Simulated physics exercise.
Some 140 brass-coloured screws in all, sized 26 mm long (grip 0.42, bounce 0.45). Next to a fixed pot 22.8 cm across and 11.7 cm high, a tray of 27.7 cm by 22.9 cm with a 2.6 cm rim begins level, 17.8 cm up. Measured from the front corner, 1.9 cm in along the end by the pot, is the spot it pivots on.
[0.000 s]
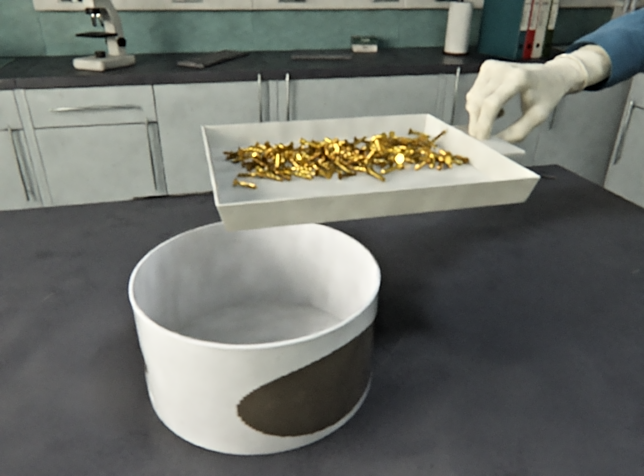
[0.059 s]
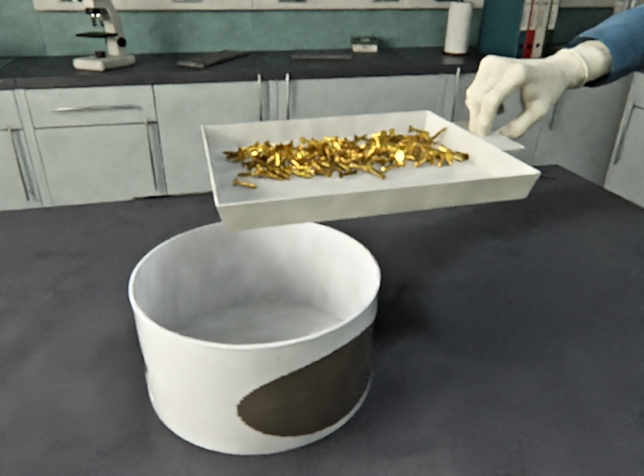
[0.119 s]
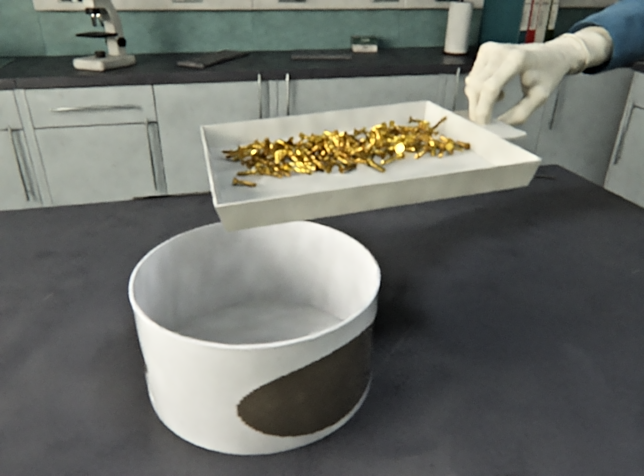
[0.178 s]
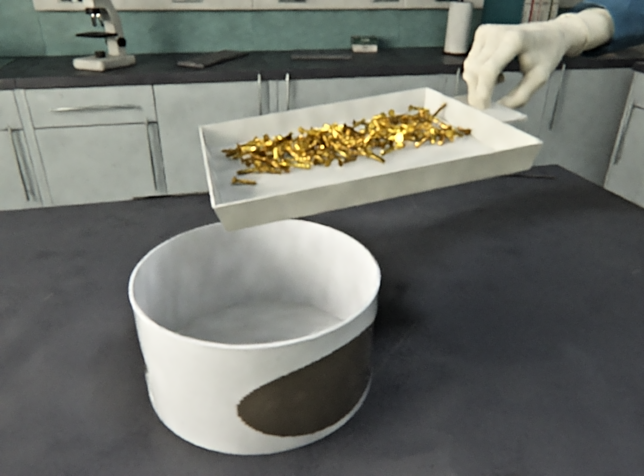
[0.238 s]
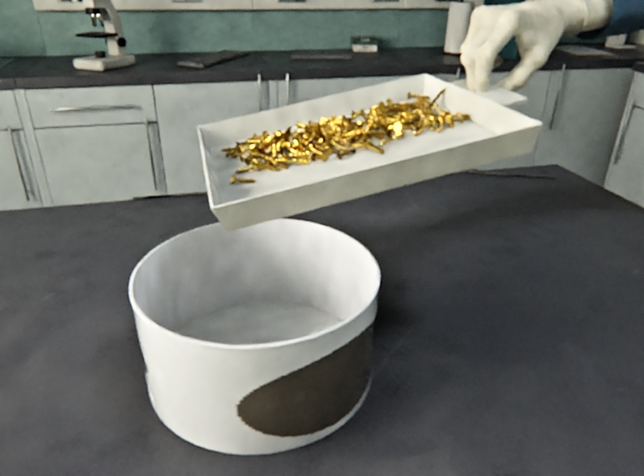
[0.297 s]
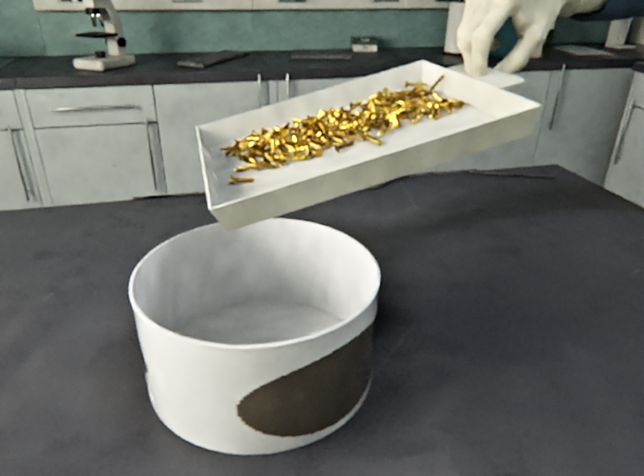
White tray of brass-coloured screws tilting down to the left above a round white pot as a gloved hand raises its right end.
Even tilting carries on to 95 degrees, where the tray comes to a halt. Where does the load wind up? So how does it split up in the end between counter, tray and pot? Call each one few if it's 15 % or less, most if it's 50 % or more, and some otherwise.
I'd say counter most, tray few, pot some.
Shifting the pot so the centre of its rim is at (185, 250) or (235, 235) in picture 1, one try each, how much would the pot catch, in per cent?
Near 85 and 85 percent, one try each.
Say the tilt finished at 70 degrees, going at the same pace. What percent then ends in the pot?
Estimated share: About 5 %.
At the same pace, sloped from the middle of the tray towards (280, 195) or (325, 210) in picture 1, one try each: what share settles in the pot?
I'd put it at roughly 95 per cent for the first tilt and roughly 95 per cent for the second.
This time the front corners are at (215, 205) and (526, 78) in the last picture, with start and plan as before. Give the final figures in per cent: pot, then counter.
Split: Pot = 45, counter = 55.
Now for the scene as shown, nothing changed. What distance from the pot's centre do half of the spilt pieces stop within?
Distance: Around 18 cm.
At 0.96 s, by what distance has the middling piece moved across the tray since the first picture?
Displacement on the tray: About 13 cm.
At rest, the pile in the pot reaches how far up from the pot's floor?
Top level: Approx. 1.5 cm.
After 0.96 s, tilt 52 degrees; the tray holds 100 %, the pot 0 %.
After 1.40 s, tilt 77 degrees; the tray holds 80 %, the pot 5 %.
After 1.92 s, tilt 95 degrees; the tray holds 5 %, the pot 30 %.
In the end, at 3.1 s, counter 65 %, tray 0 %, pot 35 %.
